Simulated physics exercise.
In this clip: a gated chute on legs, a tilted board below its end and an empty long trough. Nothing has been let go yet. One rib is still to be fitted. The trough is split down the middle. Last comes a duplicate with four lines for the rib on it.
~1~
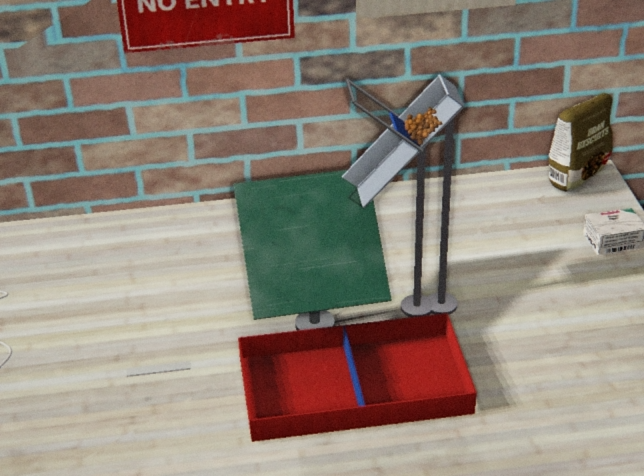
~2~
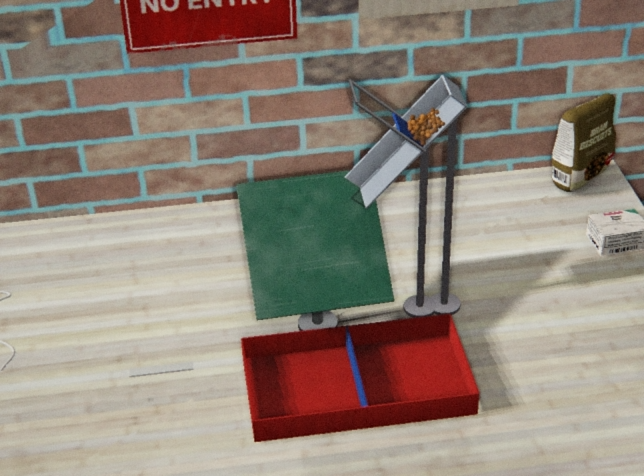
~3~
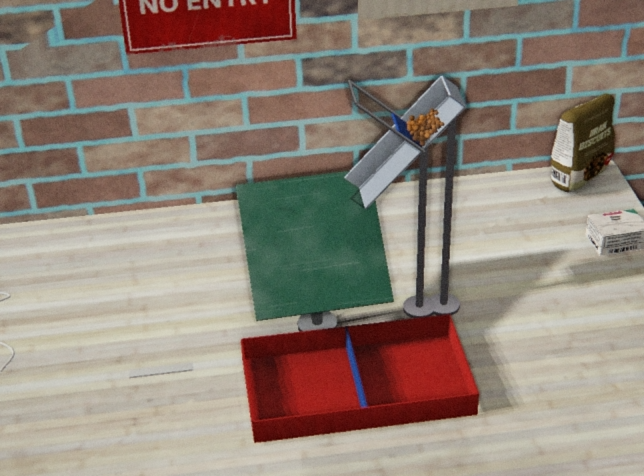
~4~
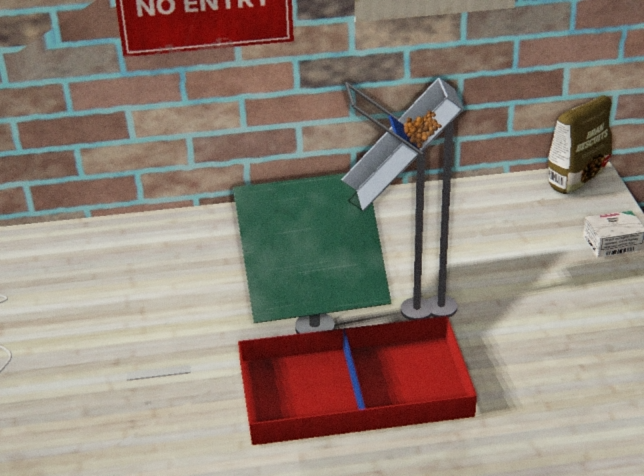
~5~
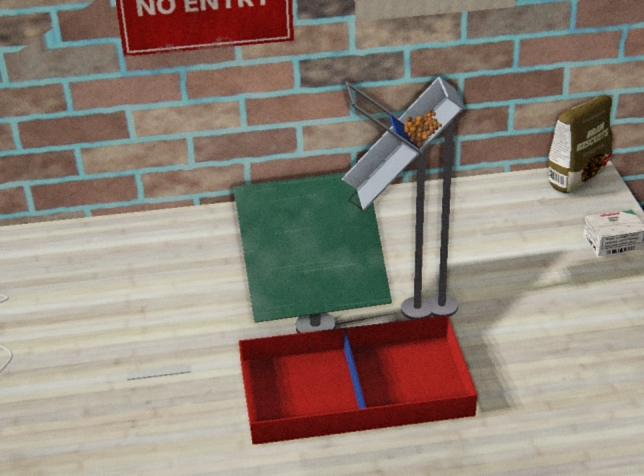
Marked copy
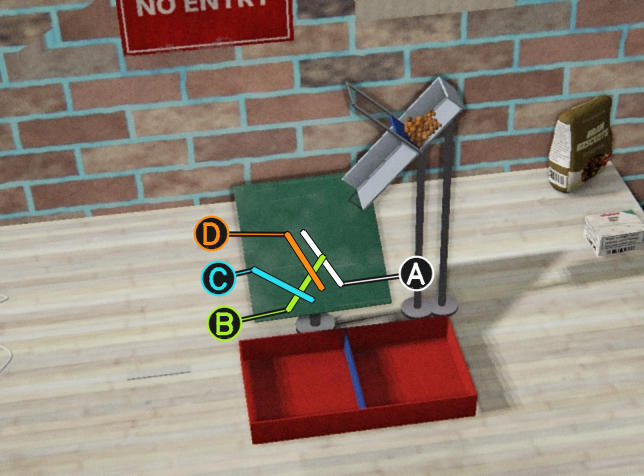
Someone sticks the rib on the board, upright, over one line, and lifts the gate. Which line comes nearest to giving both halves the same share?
Go for D.
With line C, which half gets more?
The left half.
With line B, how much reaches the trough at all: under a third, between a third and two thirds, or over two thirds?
Line B gives over two thirds.
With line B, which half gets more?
The left half.
On the marked copy, line A from (303, 232) to (340, 284); line B from (322, 257) to (288, 309); line C from (254, 269) to (311, 299); line D from (287, 234) to (321, 288).
With A, of what is caught, about a tenth in the left half, almost all in the right.
With B, of what is caught, the larger part in the left half, about a tenth in the right.
With C, of what is caught, the larger part in the left half, about a tenth in the right.
With D, of what is caught, roughly half in the left half, roughly half in the right.
